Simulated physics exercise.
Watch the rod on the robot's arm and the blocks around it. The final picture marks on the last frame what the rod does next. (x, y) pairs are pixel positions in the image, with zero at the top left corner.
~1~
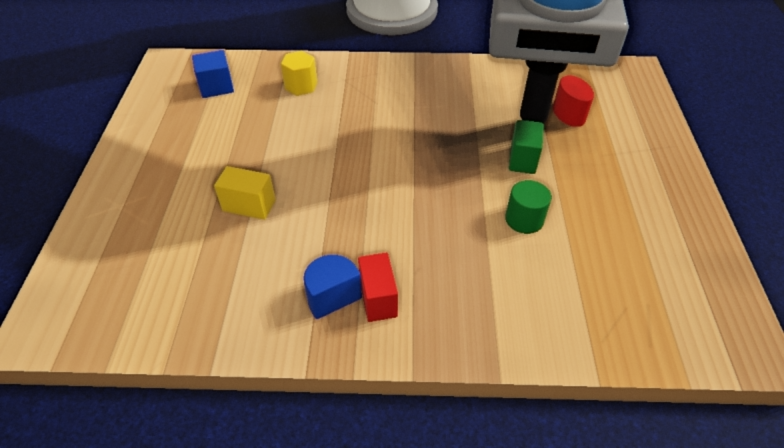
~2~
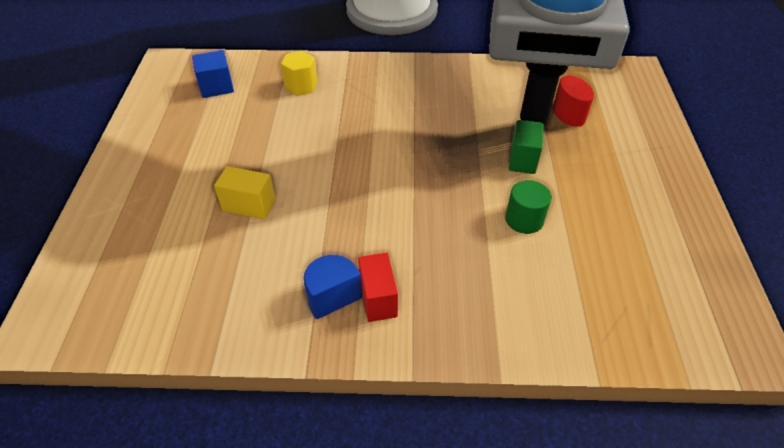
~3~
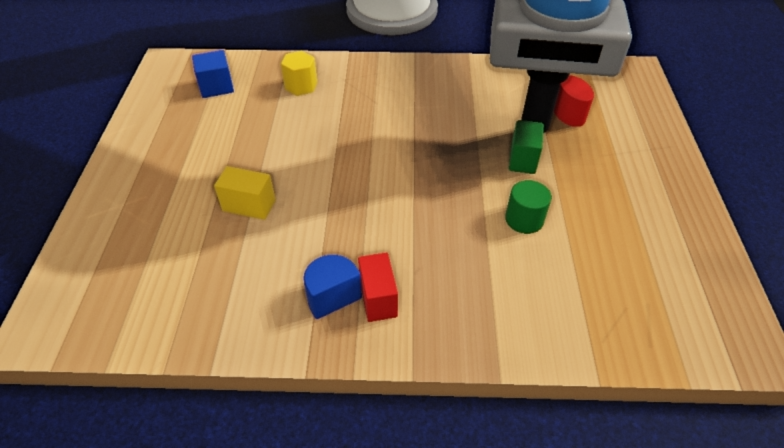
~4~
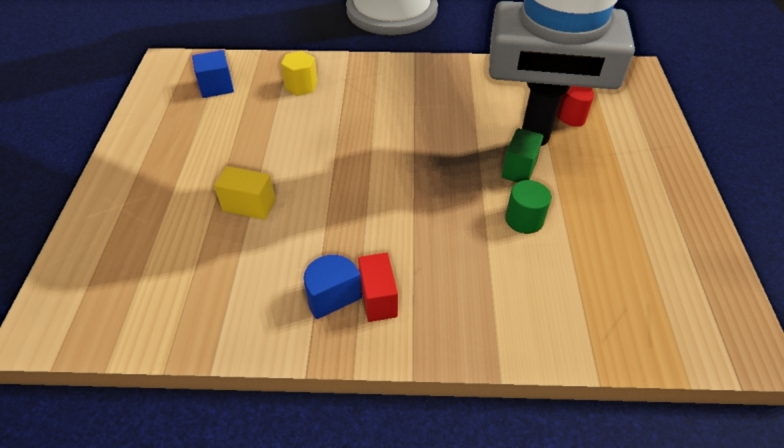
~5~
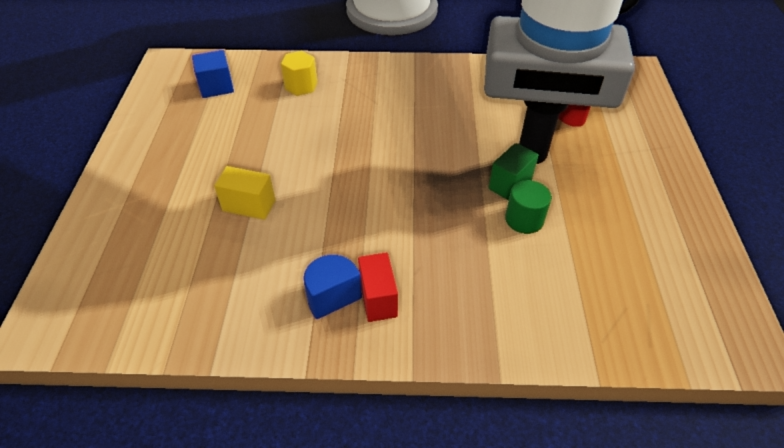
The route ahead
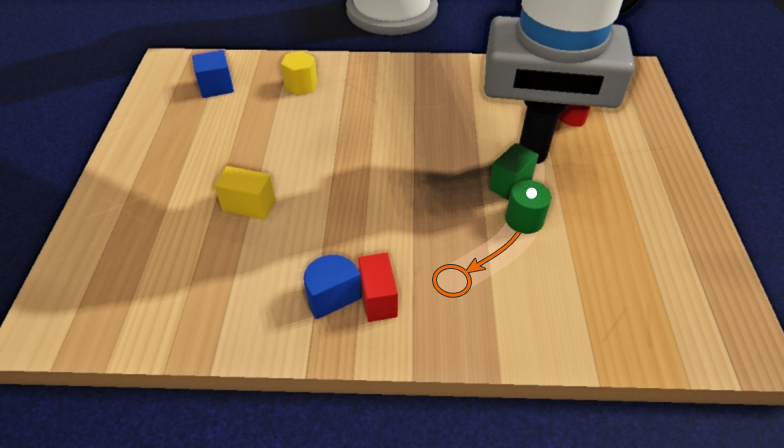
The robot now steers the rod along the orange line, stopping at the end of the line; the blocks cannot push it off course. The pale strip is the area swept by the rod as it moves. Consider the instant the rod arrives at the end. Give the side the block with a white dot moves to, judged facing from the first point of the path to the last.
Goes left.
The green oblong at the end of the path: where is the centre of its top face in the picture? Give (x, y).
The middle of the upper face of the green oblong will lie at about (493, 182) in the picture.
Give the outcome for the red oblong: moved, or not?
The red oblong keeps its place.
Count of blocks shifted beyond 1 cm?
Number moved: 2.
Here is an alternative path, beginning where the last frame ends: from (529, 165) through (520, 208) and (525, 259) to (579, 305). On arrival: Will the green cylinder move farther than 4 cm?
It seems so.
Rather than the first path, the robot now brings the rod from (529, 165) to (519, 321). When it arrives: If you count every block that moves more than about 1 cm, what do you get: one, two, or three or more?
The answer is two blocks, counting only moves over 1 cm.
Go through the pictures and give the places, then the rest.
The first picture shows rod tip at (533, 117); block tops, red oblong at (378, 274); green oblong at (529, 133); green cylinder at (532, 193).
The second picture shows rod at (534, 120); blocks unchanged.
The third picture shows rod at (534, 127); blocks unchanged.
The fourth picture shows rod at (535, 139); green oblong at (525, 142).
The fifth picture shows rod at (532, 156); red oblong at (378, 274); green oblong at (516, 158); green cylinder at (532, 193).
Path on the board, from (529, 165) by way of (528, 208) and (503, 249) to (452, 281); the dot is on the green cylinder.
On the path given first. One third of the way, rod at (530, 199); green oblong at (496, 181), turned 55° clockwise; green cylinder at (531, 209).
Two thirds of the way, rod at (504, 240); green oblong at (493, 182), turned 70° clockwise; green cylinder at (520, 255).
At the end, rod at (453, 272); red oblong in place; green oblong at (493, 182), turned 70° clockwise; green cylinder at (516, 263).
